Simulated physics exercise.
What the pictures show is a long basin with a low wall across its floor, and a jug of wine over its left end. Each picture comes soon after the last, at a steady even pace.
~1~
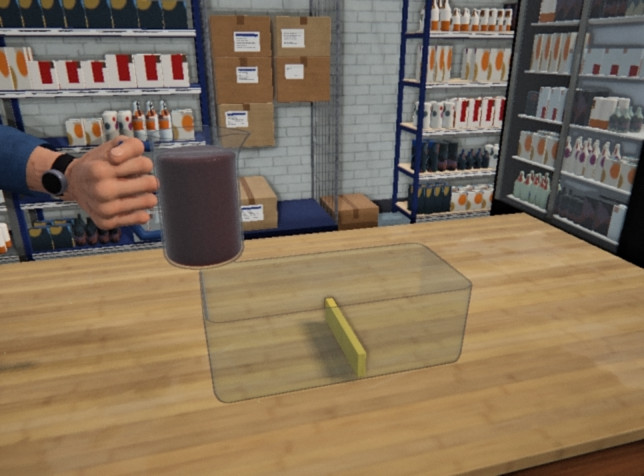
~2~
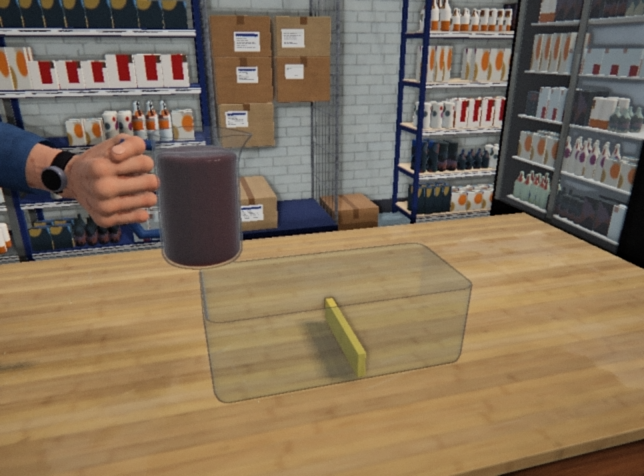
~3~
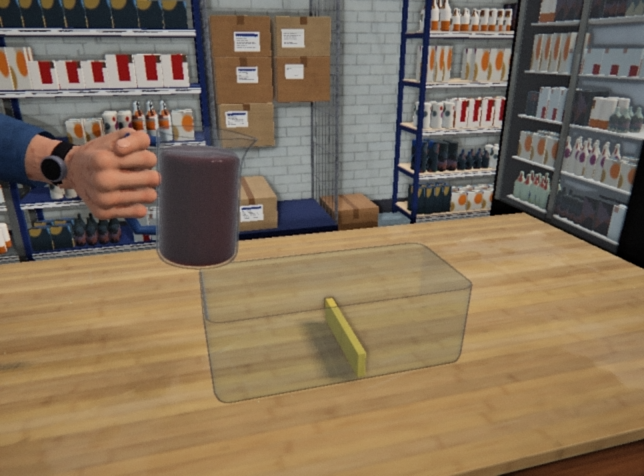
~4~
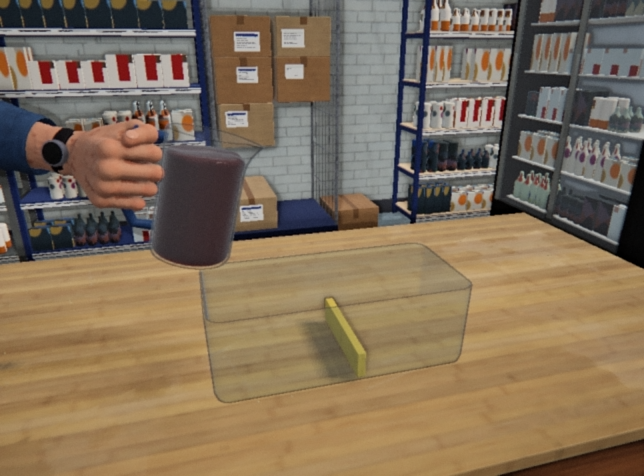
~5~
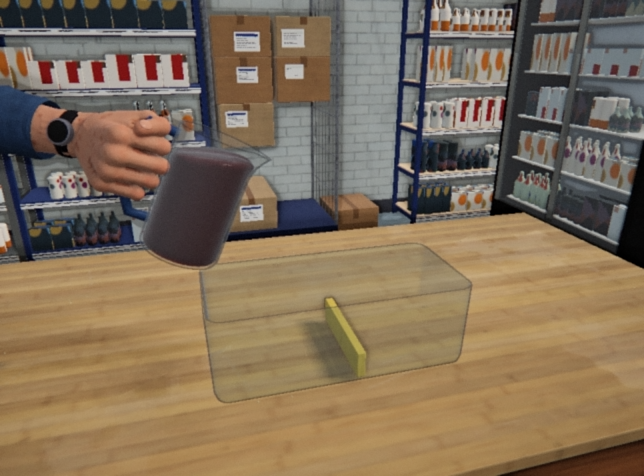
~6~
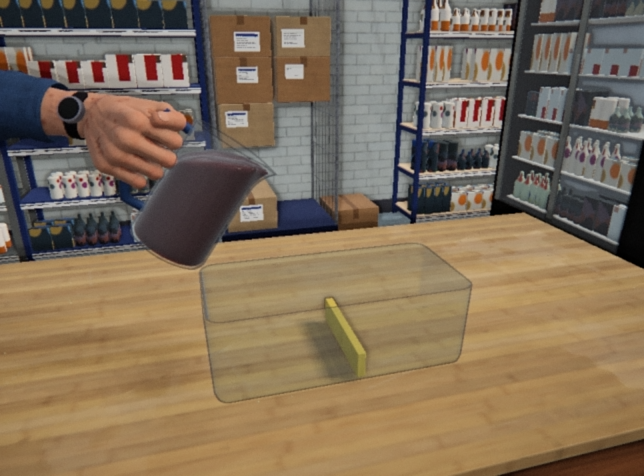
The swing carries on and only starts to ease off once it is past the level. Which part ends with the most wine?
Most of it settles to the left.
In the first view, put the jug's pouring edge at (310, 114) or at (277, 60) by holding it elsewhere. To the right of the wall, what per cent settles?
Around 90 percent first, around 85 percent second.
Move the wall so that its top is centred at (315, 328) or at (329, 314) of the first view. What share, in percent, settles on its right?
Roughly 70 % and then 25 %.
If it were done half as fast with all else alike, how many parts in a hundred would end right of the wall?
Close to 10 in a hundred.
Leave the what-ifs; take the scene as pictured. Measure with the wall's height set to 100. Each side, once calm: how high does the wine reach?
Close to 70 for the left and 10 for the right.
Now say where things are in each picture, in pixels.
In the first frame, it leans 0°; its right rim is at (250, 132); the wine meets the walls at (155, 155) and (236, 150); the long basin's rim runs from (202, 293) to (446, 263); the wall's top is at (344, 324).
In the second frame, it leans 2°; its right rim is at (252, 133); the wine meets the walls at (156, 153) and (237, 151).
In the third frame, it leans 6°; its right rim is at (257, 138); the wine meets the walls at (159, 150) and (240, 154).
In the fourth frame, it leans 14°; its right rim is at (264, 146); the wine meets the walls at (163, 164) and (245, 156).
In the fifth frame, it leans 24°; its right rim is at (272, 158); the wine meets the walls at (158, 188) and (254, 160).
In the sixth frame, it leans 36°; its right rim is at (277, 173); the wine meets the walls at (152, 190) and (266, 166).
A moment on, the tilt is 99° and 68 per cent is still to pour, 12 is left of the wall and 0 right of it.
Next, the tilt is 102° and 33 per cent is still to pour, 48 is left of the wall and 1 right of it.
Then the tilt is 102° and 11 per cent is still to pour, 71 is left of the wall and 7 right of it.
Later the tilt is 102° and 3 per cent is still to pour, 83 is left of the wall and 8 right of it.
In the end 85 per cent lies left of the wall, 12 right of it and 3 outside.
